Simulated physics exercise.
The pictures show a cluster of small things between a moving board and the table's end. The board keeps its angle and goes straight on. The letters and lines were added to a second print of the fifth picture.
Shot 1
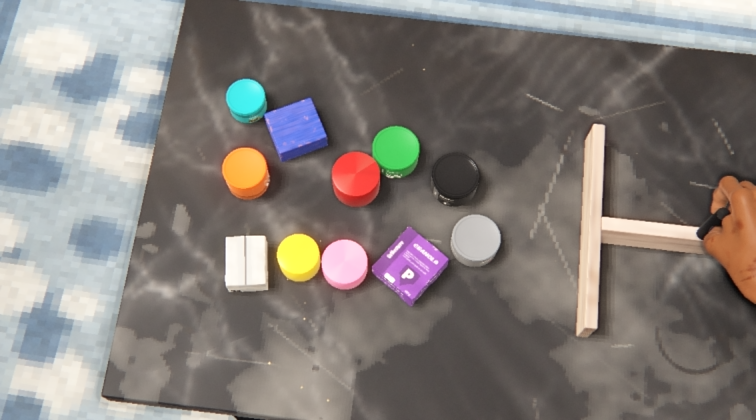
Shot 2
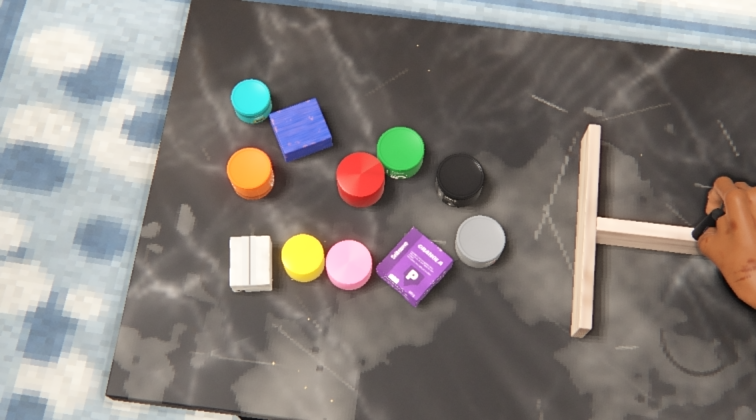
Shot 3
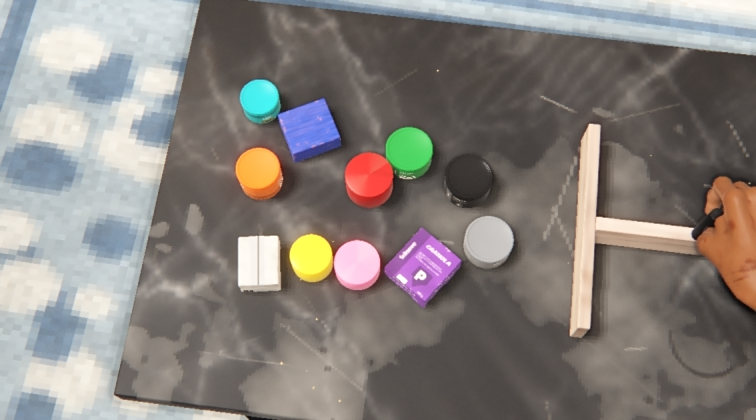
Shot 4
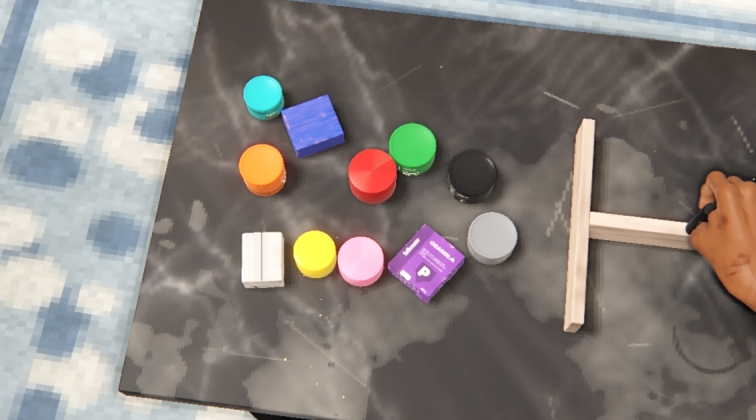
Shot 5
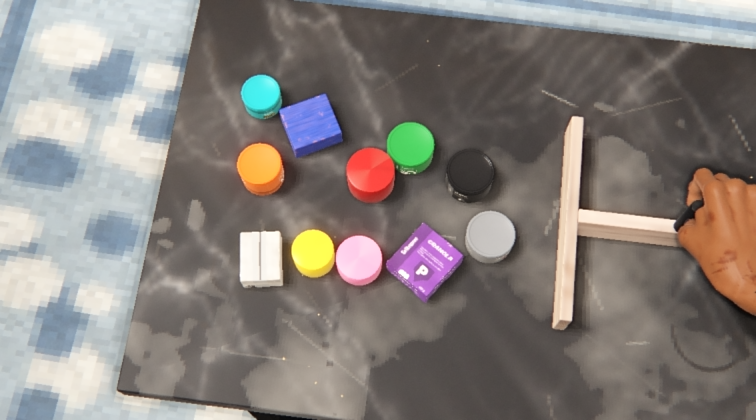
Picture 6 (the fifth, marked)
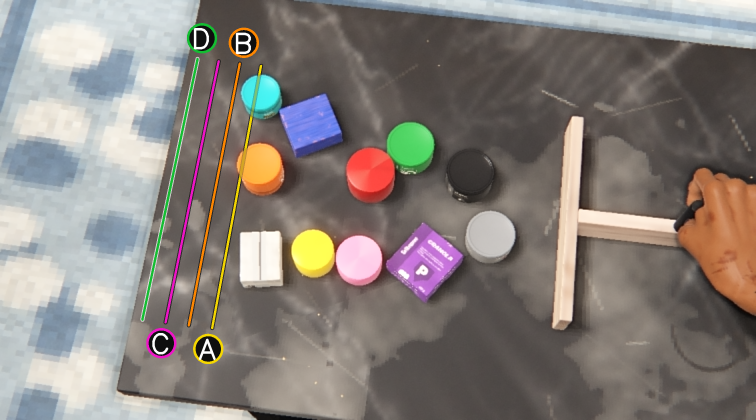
A wooden board held by a hand slides slightly left toward the cluster of small objects.
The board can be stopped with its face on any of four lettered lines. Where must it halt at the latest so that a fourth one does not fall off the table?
Stop at A.
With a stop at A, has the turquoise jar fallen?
By then, no.
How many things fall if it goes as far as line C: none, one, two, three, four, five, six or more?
By then, six or more.
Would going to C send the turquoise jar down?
No.
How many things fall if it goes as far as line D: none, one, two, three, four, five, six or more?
Six or more.
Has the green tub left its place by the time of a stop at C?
By then, yes.
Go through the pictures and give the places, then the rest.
The first frame shows blue block (296, 130); black tub (455, 180); purple packet (410, 266).
The second frame shows board (591, 222); pink tin (349, 265).
The third frame shows board (590, 222); green tub (409, 153).
The fourth frame shows board (584, 217); turquoise jar (264, 99).
The fifth frame shows board (572, 215); white box (262, 259); orange jar (261, 170); blue block (311, 126).
On the marked copy, A at (238, 191); B at (216, 188); C at (193, 185); D at (171, 183).
Taking A. A third of the way, board (451, 201); purple packet (403, 275); green tub (394, 139).
Two thirds of the way, board (330, 187); white box (192, 264); orange jar (226, 161).
When it is over, board (237, 176); orange jar over the edge; white box over the edge; two fallen.
As for the rest, B drops six; C drops six; D drops ten.
